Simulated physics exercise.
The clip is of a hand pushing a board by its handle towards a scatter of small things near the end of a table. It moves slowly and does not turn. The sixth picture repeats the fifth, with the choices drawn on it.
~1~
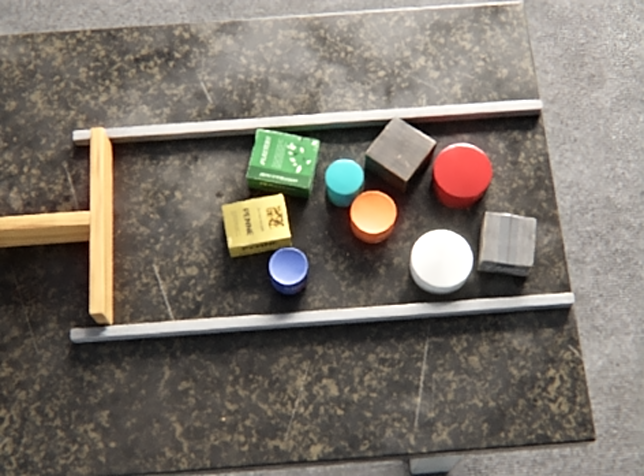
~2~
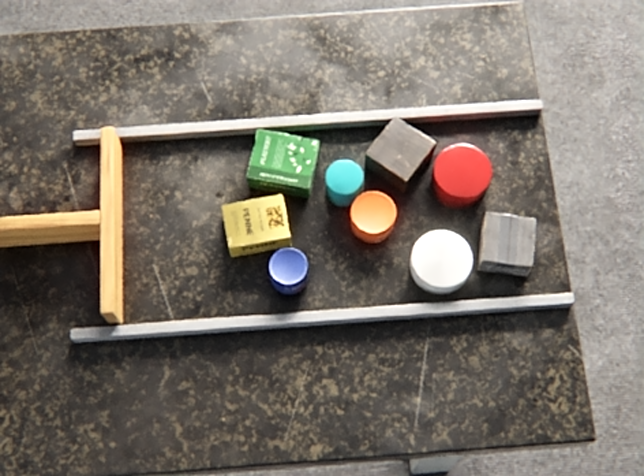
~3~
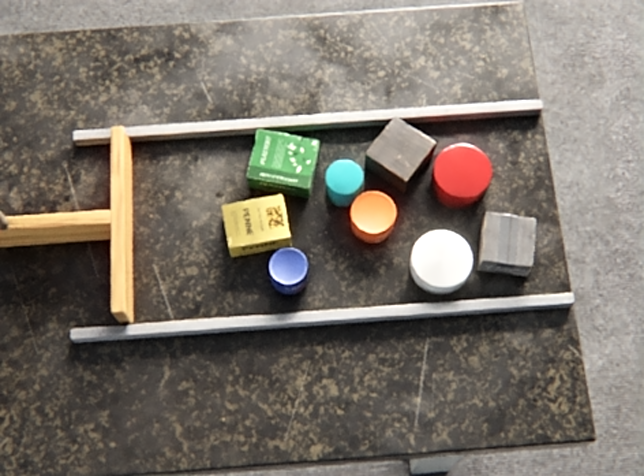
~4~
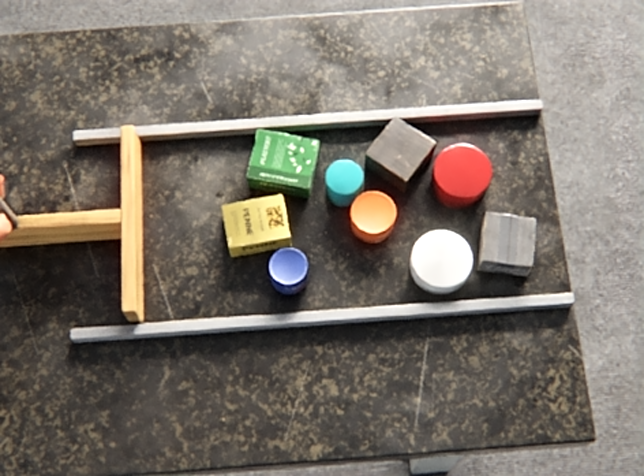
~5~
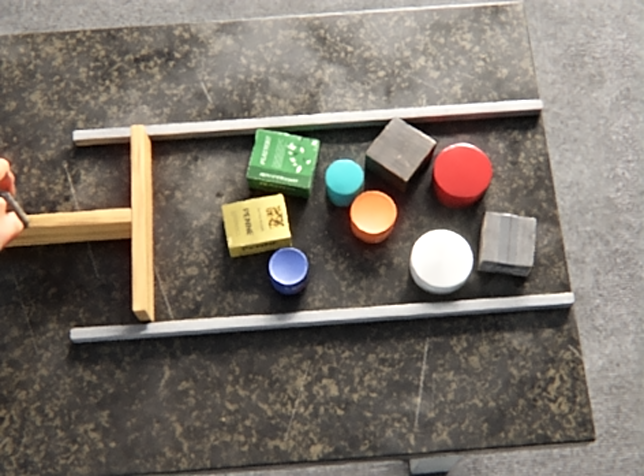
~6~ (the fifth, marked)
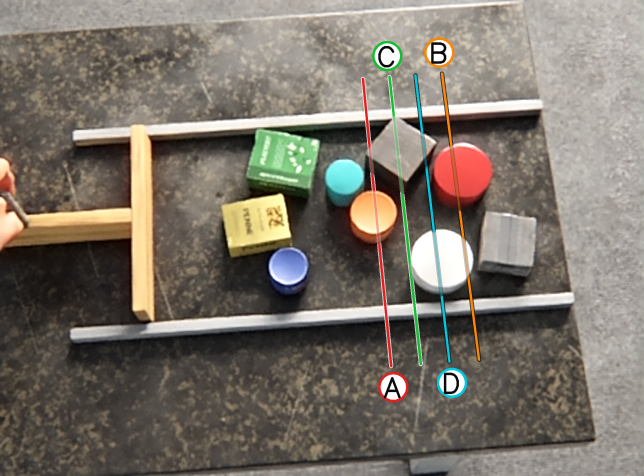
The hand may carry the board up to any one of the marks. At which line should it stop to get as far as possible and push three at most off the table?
It should halt at B.
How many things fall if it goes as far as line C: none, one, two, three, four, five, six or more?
The count is none.
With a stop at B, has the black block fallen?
No.
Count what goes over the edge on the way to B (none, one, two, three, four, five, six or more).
By then, two.
On the copy, A at (376, 215); B at (460, 209); C at (404, 213); D at (432, 211).
On B. First, board (255, 206); green box (296, 159); yellow box (296, 227).
Then, board (371, 198); red pot (501, 183); black block (458, 137).
Finally, board (459, 192); grey box over the edge; red pot over the edge; two fallen.
By contrast, A is within the limit but short; C is within the limit but short; D is within the limit but short.
